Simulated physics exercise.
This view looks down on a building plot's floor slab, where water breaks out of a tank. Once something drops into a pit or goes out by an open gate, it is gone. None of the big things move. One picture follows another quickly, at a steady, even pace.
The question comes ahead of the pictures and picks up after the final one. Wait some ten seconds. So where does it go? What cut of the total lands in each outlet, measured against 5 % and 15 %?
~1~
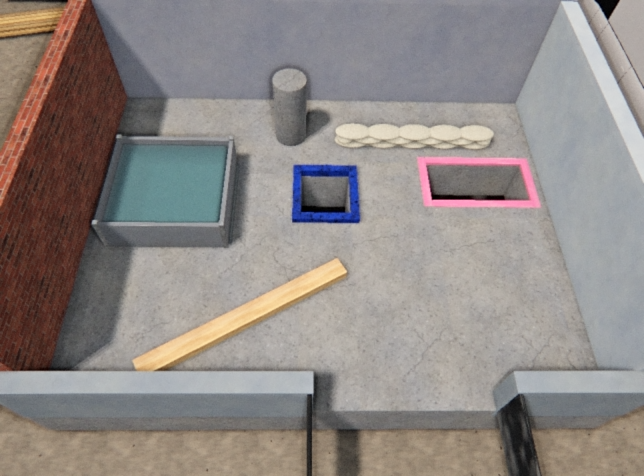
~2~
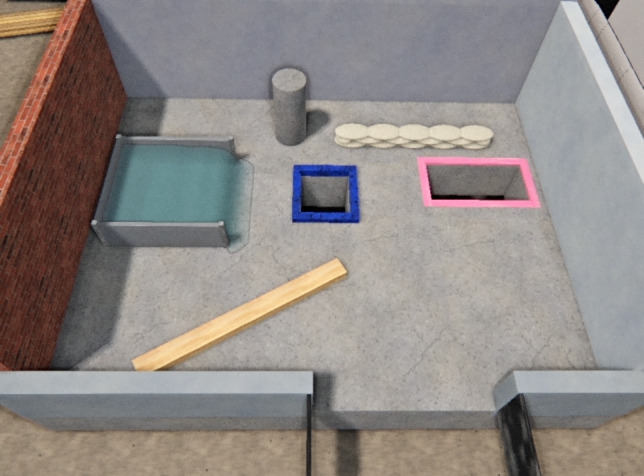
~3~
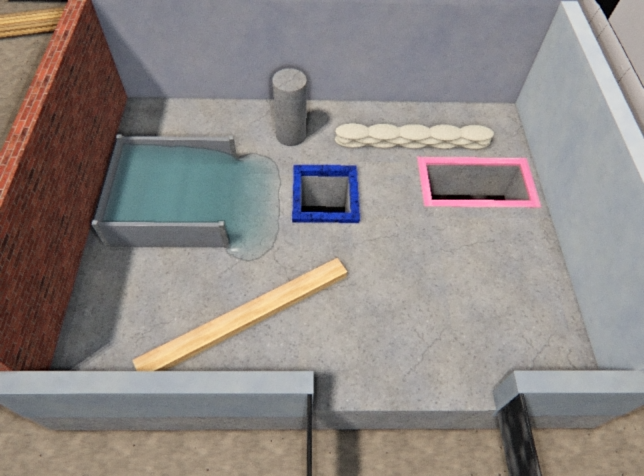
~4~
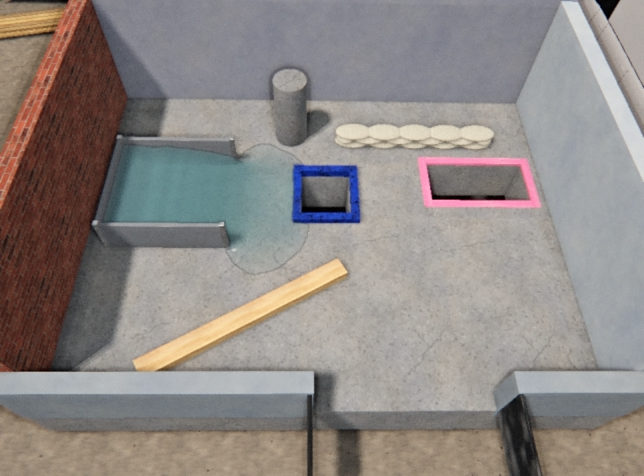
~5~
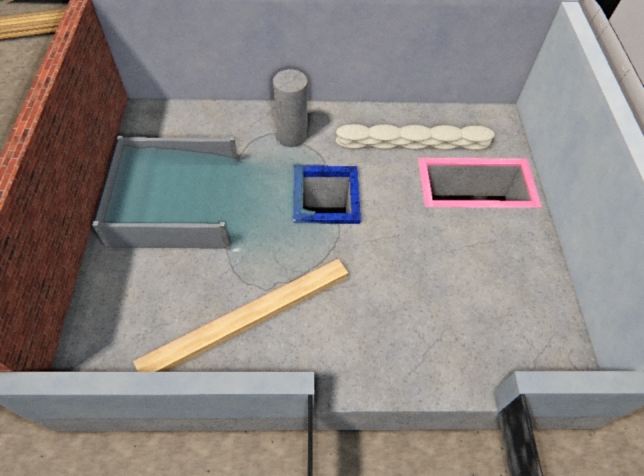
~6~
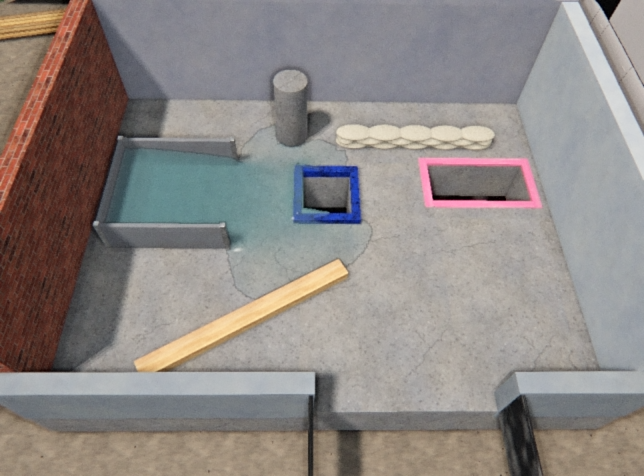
The split: The gate sees under 5 %, the blue pit sees over 15 %, the pink pit sees over 15 %.
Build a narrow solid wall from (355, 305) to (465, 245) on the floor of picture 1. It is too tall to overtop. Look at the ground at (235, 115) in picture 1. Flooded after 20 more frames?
Soaked.
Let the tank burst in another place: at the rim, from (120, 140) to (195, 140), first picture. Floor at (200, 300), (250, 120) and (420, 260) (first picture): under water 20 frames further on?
Point 1: Unwetted; point 2: Inundated; point 3: Unwetted.
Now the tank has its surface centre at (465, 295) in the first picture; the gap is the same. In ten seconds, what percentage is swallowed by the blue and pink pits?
Ten seconds on: Blue pit 0 percent, pink pit 45 percent.
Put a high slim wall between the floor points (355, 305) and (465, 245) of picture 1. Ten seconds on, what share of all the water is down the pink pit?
Roughly 30 per cent ends up in the pink pit.
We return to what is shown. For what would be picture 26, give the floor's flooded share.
Around 50 percent.
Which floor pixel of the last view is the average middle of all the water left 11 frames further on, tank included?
The centre of mass sits at about (274, 206).
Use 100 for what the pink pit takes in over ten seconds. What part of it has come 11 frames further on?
I'd say some 0 per cent.
A moment on, water covers 20 % of the floor; the gate 0 %, the blue pit 9 %, the pink pit 0 %.
Next, water covers 35 % of the floor; the gate 0 %, the blue pit 15 %, the pink pit 0 %.
Then, water covers 50 % of the floor; the gate 0 %, the blue pit 17 %, the pink pit 4 %.
Later, water covers 65 % of the floor; the gate 0 %, the blue pit 17 %, the pink pit 12 %.
In the end, water covers 80 % of the floor; the gate 2 %, the blue pit 17 %, the pink pit 20 %.
